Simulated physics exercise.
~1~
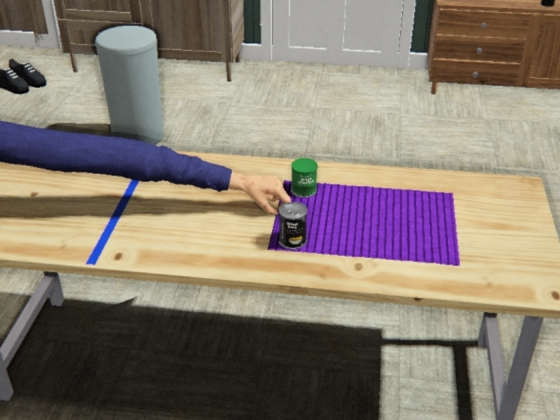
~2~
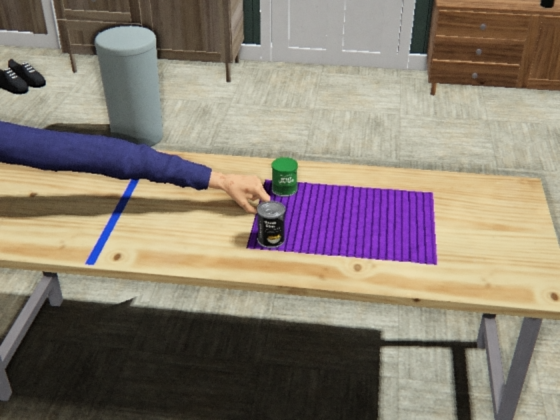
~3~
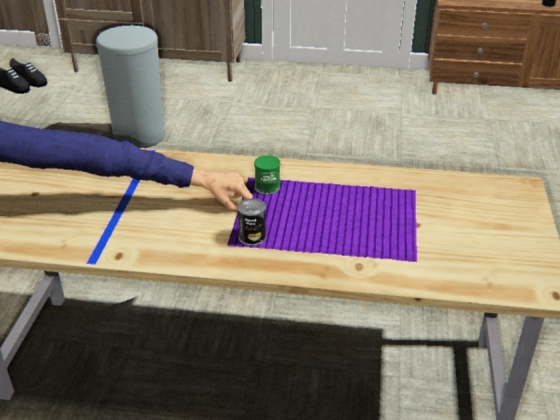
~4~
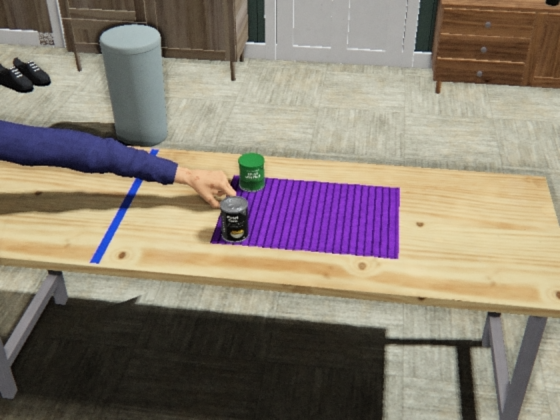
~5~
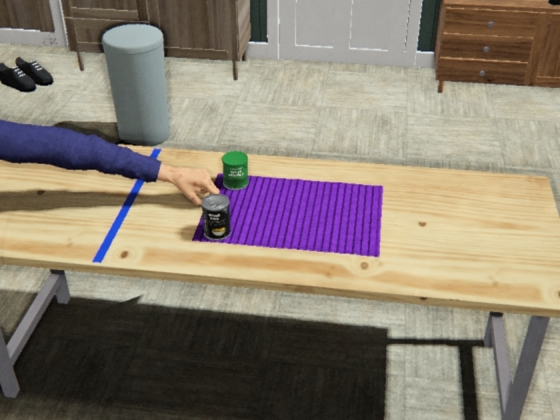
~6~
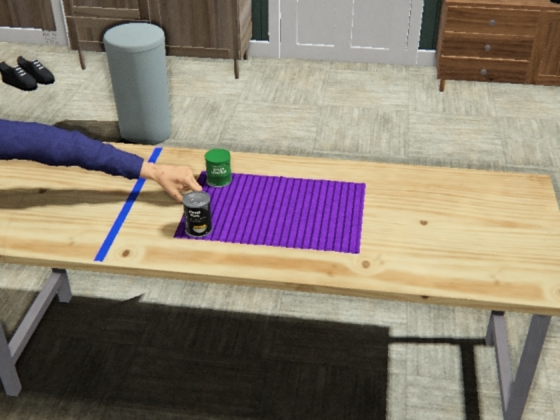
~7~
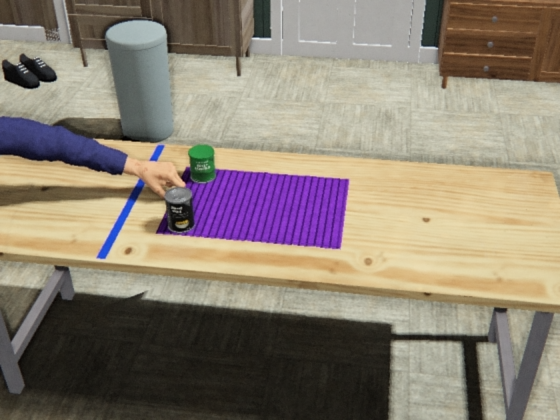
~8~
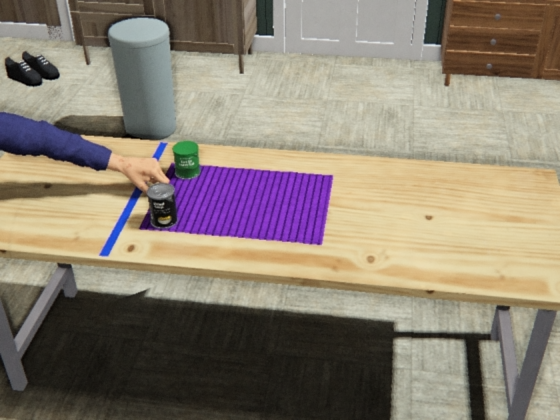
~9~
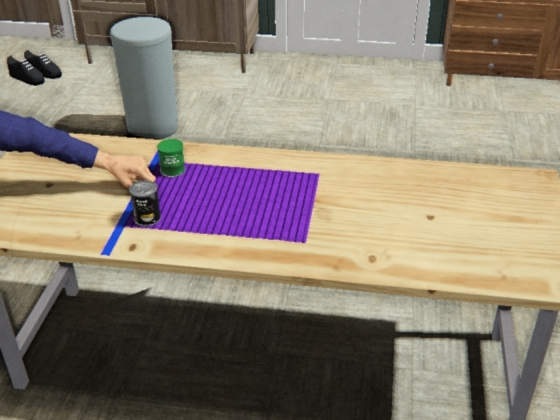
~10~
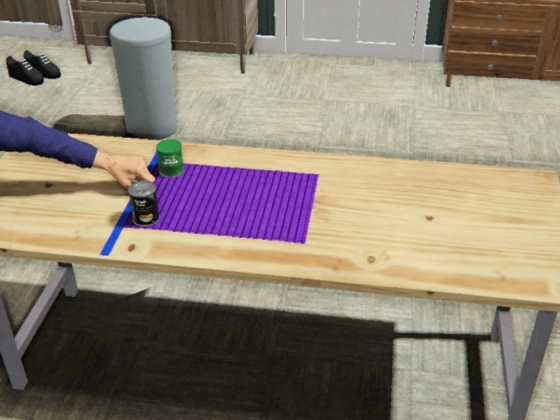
At first, a hand reaches in from the left over a wooden table, where a black tin and a green tin stand at the left end of a ribbed purple cloth. A strip of blue tape crosses the table further left. The hand draws the cloth steadily leftward, and both tins ride along upright, keeping their places on it. The gap to the tape shrinks until the cloth's left edge meets the strip. There the hand stops, and the cloth comes to rest with both tins still standing on it.
